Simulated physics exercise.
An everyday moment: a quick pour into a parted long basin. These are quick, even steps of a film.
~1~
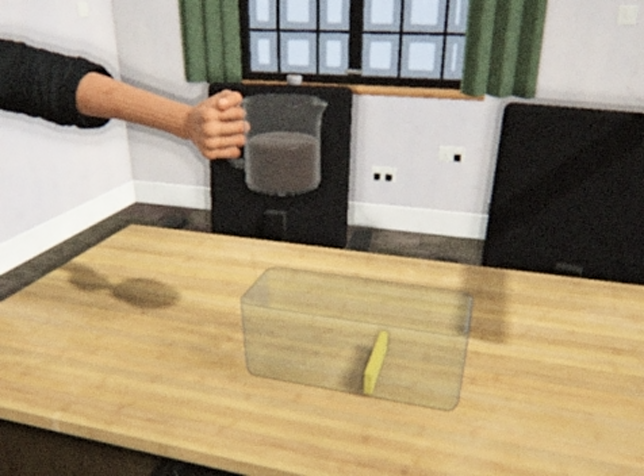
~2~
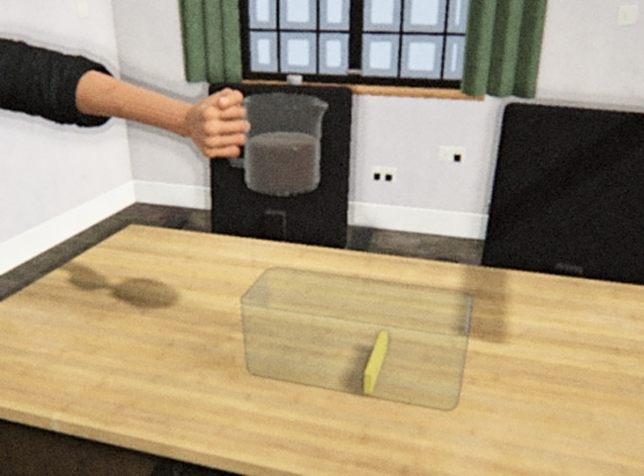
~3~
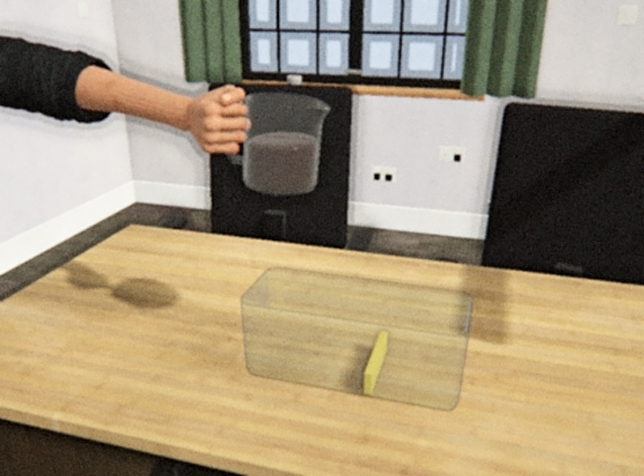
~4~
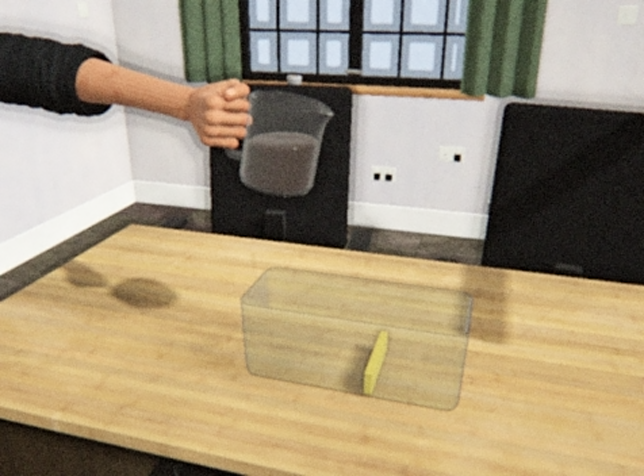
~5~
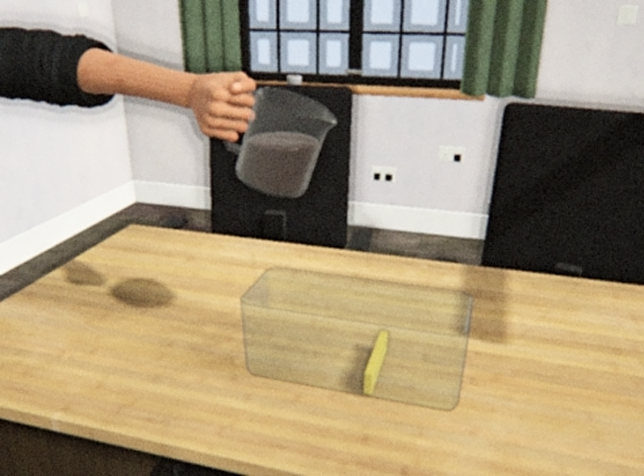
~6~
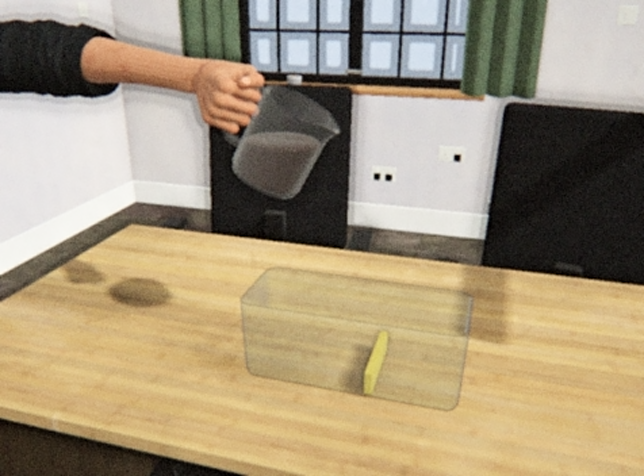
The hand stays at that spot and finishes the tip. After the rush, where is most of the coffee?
Most lies in the right part.
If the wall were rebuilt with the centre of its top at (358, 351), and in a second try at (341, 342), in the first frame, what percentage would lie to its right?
Near 85 % and 85 %.
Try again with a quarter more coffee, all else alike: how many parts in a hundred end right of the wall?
Roughly 80 in a hundred.
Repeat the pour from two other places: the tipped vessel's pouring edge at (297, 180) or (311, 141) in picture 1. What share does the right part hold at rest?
Roughly 10 per cent, and 10 per cent.
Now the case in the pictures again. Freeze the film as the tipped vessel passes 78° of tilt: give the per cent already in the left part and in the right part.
Some 0 per cent left and 0 right.
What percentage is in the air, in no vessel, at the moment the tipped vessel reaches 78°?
About 10 per cent.
A moment on, the tilt is 78° and 88 per cent is still to pour, 0 is left of the wall and 0 right of it.
Next, the tilt is 97° and 38 per cent is still to pour, 2 is left of the wall and 26 right of it.
Then the tilt is 97° and 11 per cent is still to pour, 7 is left of the wall and 67 right of it.
Later the tilt is 97° and 3 per cent is still to pour, 13 is left of the wall and 79 right of it.
At rest 19 per cent lies left of the wall, 79 right of it and 3 outside.
